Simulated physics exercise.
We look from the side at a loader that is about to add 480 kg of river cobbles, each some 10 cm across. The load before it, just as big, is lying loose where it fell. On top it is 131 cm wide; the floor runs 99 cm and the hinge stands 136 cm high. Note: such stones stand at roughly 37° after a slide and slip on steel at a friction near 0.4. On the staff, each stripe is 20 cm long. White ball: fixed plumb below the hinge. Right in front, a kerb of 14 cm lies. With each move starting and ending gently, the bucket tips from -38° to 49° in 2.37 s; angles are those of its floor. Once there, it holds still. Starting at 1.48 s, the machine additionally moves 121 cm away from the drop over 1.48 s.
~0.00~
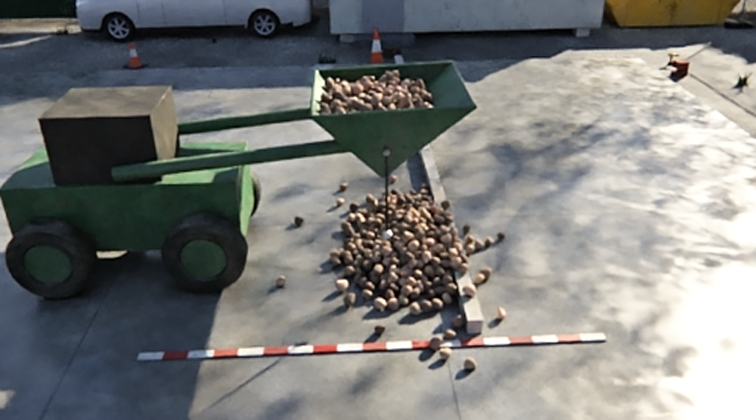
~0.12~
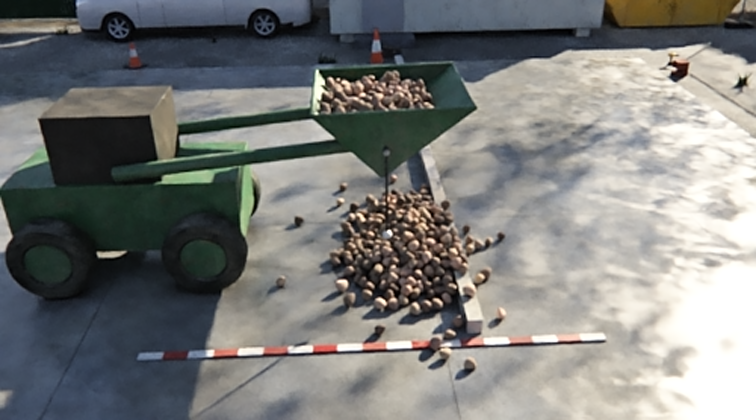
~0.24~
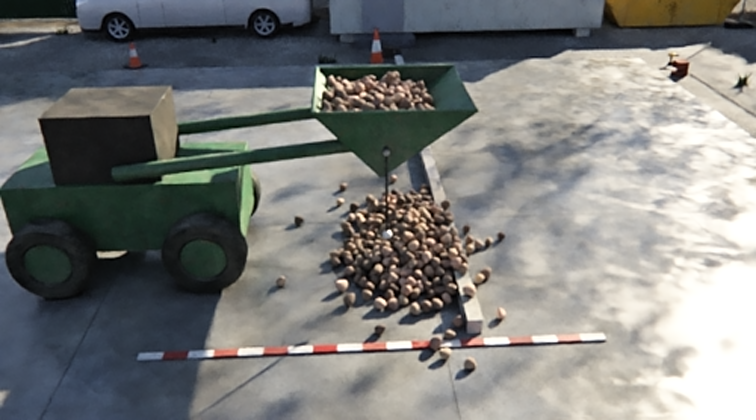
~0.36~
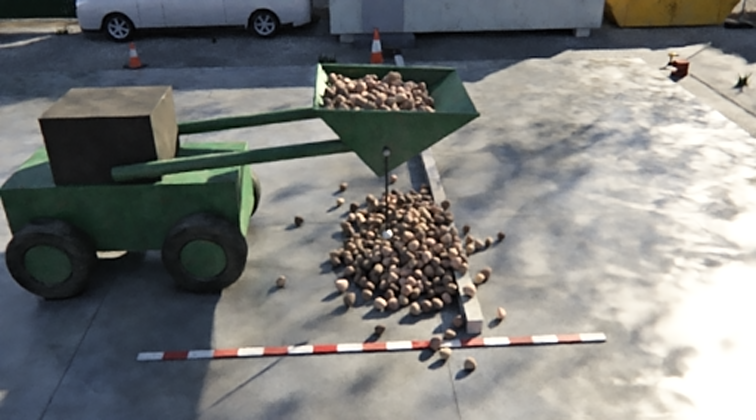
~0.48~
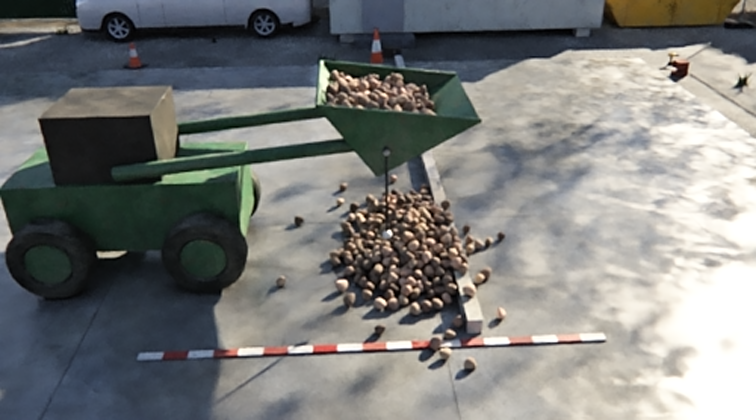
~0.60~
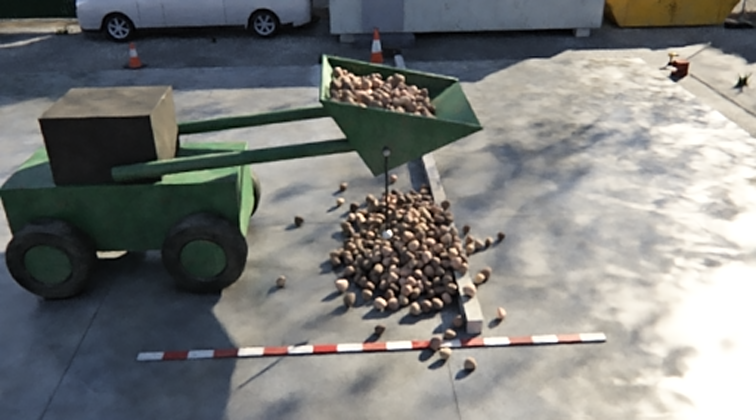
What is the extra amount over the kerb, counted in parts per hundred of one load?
Close to 39 parts in a hundred.
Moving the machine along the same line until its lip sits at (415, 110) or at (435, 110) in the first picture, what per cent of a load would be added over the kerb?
Near 0 in a hundred first, near 10 in a hundred second.
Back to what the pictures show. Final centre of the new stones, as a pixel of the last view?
Around (437, 234).
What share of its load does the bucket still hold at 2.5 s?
Roughly 0 parts in a hundred of the load.
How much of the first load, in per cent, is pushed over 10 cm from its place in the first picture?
Near 5 per cent, I reckon.
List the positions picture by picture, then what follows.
In the first frame, the bucket is at -38°, its lip at (477, 107); the top of the load is at (366, 84). The earlier load is highest near (411, 221), 27 cm above ground level, 98 % on this side of the kerb, 2 % over the kerb.
The second frame shows lip at (477, 108), floor tilted -37°, highest stones at (359, 86); the stones move at 0.0 m/s on average.
In the third frame, the bucket is at -35°, its lip at (478, 111); the top of the load is at (360, 85); the stones move at 0.1 m/s on average.
The fourth frame shows lip at (480, 115), floor tilted -33°, highest stones at (357, 84); the stones move at 0.1 m/s on average.
The fifth frame shows lip at (481, 121), floor tilted -29°, highest stones at (355, 84); the stones move at 0.1 m/s on average.
The sixth frame shows lip at (483, 128), floor tilted -24°, highest stones at (350, 83); the stones move at 0.2 m/s on average.
After 1.8 s the floor is at 36°; in per cent of one load, 77 in the bucket, 116 on this side of the kerb, 7 over the kerb; the foremost stones are at (485, 244).
After 2.5 s the floor is at 49°; in per cent of one load, 0 in the bucket, 162 on this side of the kerb, 38 over the kerb; the foremost stones are at (562, 233).
After 3.4 s the floor is at 49°; in per cent of one load, 0 in the bucket, 158 on this side of the kerb, 42 over the kerb; the foremost stones are at (609, 232).
After 6.2 s the floor is at 49°; in per cent of one load, 0 in the bucket, 158 on this side of the kerb, 42 over the kerb; the foremost stones are at (609, 232). Net gain over the kerb, 39.
